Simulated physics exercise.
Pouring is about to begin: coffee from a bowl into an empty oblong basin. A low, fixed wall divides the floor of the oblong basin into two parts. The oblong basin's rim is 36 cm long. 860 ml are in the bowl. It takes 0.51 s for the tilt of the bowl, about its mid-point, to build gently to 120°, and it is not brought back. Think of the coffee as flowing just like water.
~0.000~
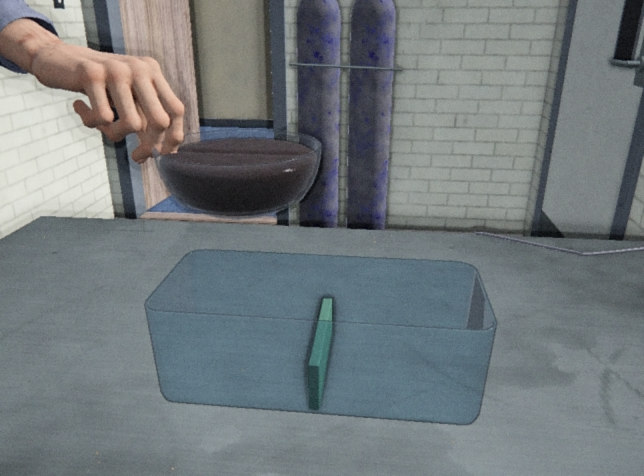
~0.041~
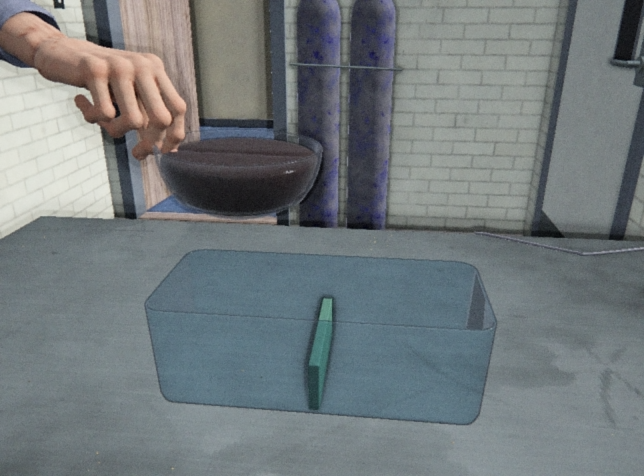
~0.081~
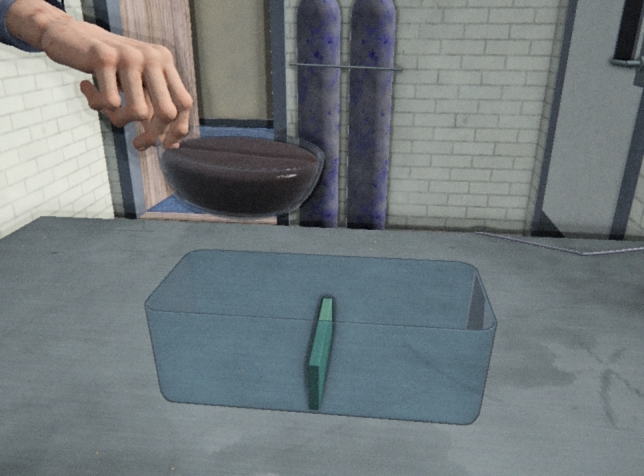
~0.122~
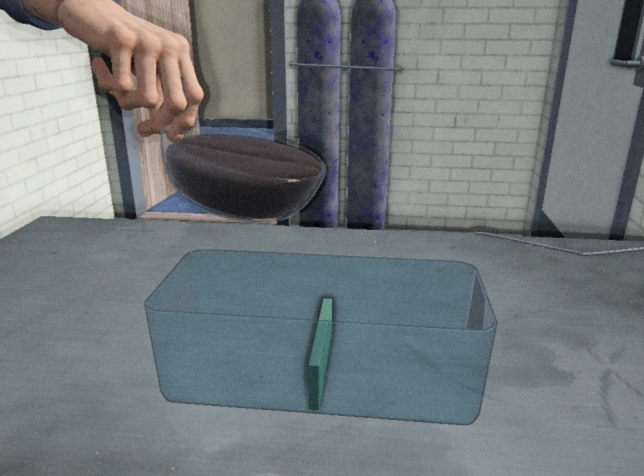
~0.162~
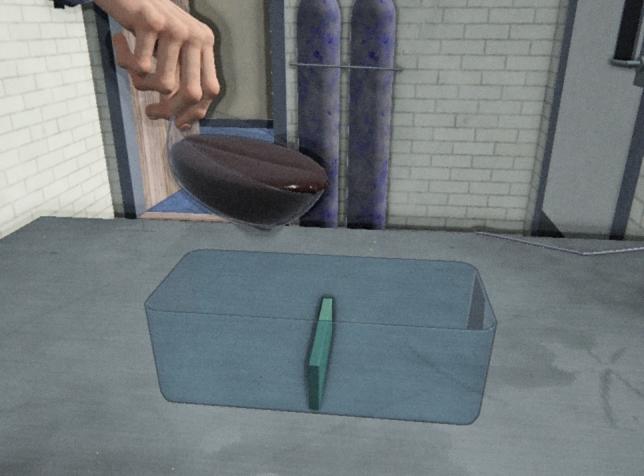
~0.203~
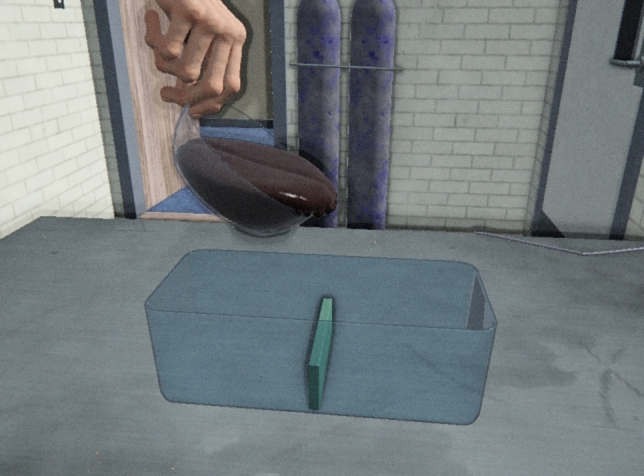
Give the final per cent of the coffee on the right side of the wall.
The right side ends with about 66 per cent.
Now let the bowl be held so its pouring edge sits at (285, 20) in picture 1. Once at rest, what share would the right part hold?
Then I'd expect something near 60 per cent.
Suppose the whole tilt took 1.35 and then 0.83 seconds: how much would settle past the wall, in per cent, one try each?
Respectively 85 and 80 %.
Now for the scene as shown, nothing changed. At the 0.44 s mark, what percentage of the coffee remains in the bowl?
Roughly 1 percent.
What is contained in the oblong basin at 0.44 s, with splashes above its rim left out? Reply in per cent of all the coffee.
Roughly 88 percent of it.
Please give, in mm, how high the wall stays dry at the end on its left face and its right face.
Left 48 mm, right 36 mm.
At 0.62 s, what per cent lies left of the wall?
Roughly 22 per cent.
By 0.44 s the tilt is 115° and 1 per cent is still to pour, 16 is left of the wall and 72 right of it.
By 0.62 s the tilt is 120° and 0 per cent is still to pour, 21 is left of the wall and 58 right of it.
By 0.81 s the tilt is 120° and 0 per cent is still to pour, 28 is left of the wall and 65 right of it.
By 1.01 s the tilt is 120° and 0 per cent is still to pour, 30 is left of the wall and 66 right of it.
At rest 31 per cent lies left of the wall, 66 right of it and 3 outside.
